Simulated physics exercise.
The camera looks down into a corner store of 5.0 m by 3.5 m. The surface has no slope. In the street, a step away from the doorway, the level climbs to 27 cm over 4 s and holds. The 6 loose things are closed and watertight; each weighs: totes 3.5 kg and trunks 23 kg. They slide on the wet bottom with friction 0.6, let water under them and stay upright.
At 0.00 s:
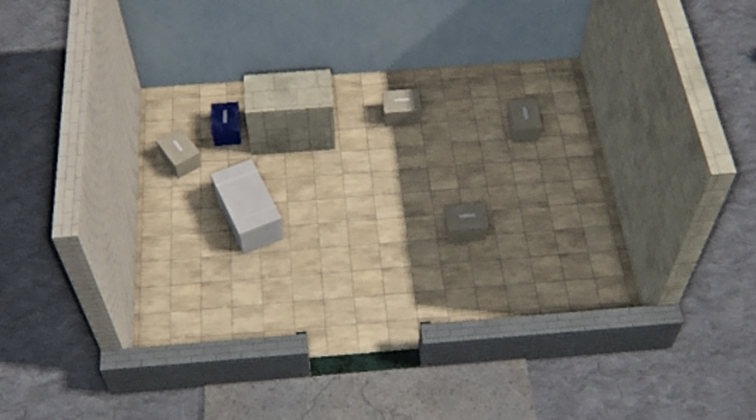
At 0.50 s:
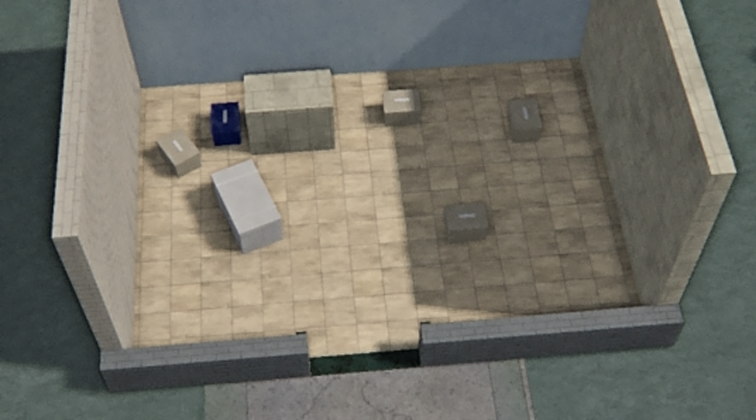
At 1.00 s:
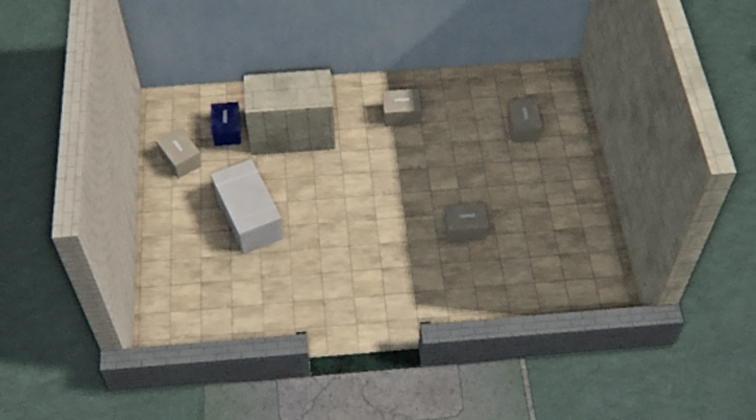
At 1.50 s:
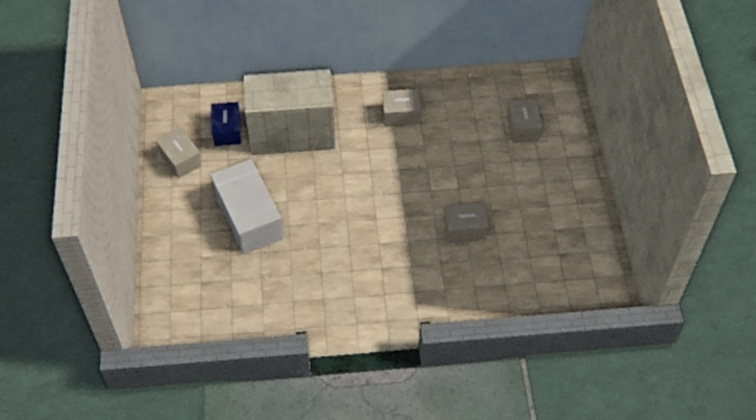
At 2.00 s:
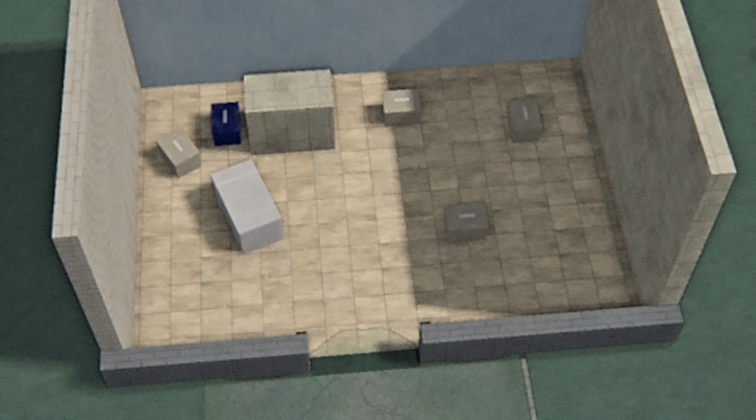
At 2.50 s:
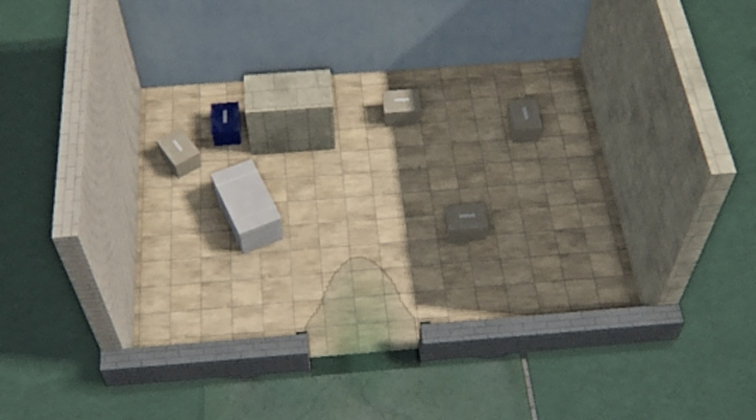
Water spread over the grey ground outside a small walled room, turning it green, then slipped through the front doorway in a rounded patch across the tiles, while the boxes inside stayed still.
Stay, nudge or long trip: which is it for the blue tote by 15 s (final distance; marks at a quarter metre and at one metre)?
The blue tote moves a short way.
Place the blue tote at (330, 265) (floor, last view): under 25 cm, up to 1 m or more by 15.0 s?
It gets carried off.
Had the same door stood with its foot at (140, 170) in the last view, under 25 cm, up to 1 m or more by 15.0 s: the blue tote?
Then the blue tote travels far.
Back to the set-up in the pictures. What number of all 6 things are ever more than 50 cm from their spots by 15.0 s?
I count 6.
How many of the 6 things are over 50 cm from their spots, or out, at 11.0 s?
By then 5.
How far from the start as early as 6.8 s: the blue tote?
About 5 cm.
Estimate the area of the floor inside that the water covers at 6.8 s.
About 16 m2.
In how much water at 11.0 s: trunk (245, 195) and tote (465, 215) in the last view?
About 7 and 8 cm.
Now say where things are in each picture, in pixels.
The blue tote at (225, 117), on the bottom; water covers 0.0 m2; 0 of 6 have shifted, in the first frame.
The blue tote at (225, 117), on the bottom; water covers 0.0 m2; 0 of 6 have shifted, in the second frame.
The blue tote at (225, 117), on the bottom; 0.0 m2 under water; 0 of 6 have shifted, in the third frame.
The blue tote at (225, 117), on the bottom; water covers 0.0 m2; 0 of 6 have shifted, in the fourth frame.
The blue tote at (225, 117) rests on the ground; 0.2 m2 under water; 0 of 6 have shifted, in the fifth frame.
The blue tote at (225, 117), on the bottom; water covers 0.8 m2; 0 of 6 have shifted, in the sixth frame.
After 3.5 s the blue tote is near (225, 117), 0.0 m from its start, aground; 0 afloat.
After 6.8 s the blue tote is near (222, 114), 0.1 m from its start, aground; 5 afloat.
After 11.0 s the blue tote is near (213, 117), 0.1 m from its start, afloat; 6 afloat.
After 15.0 s the blue tote is near (173, 136), 0.6 m from its start, afloat; 6 afloat.
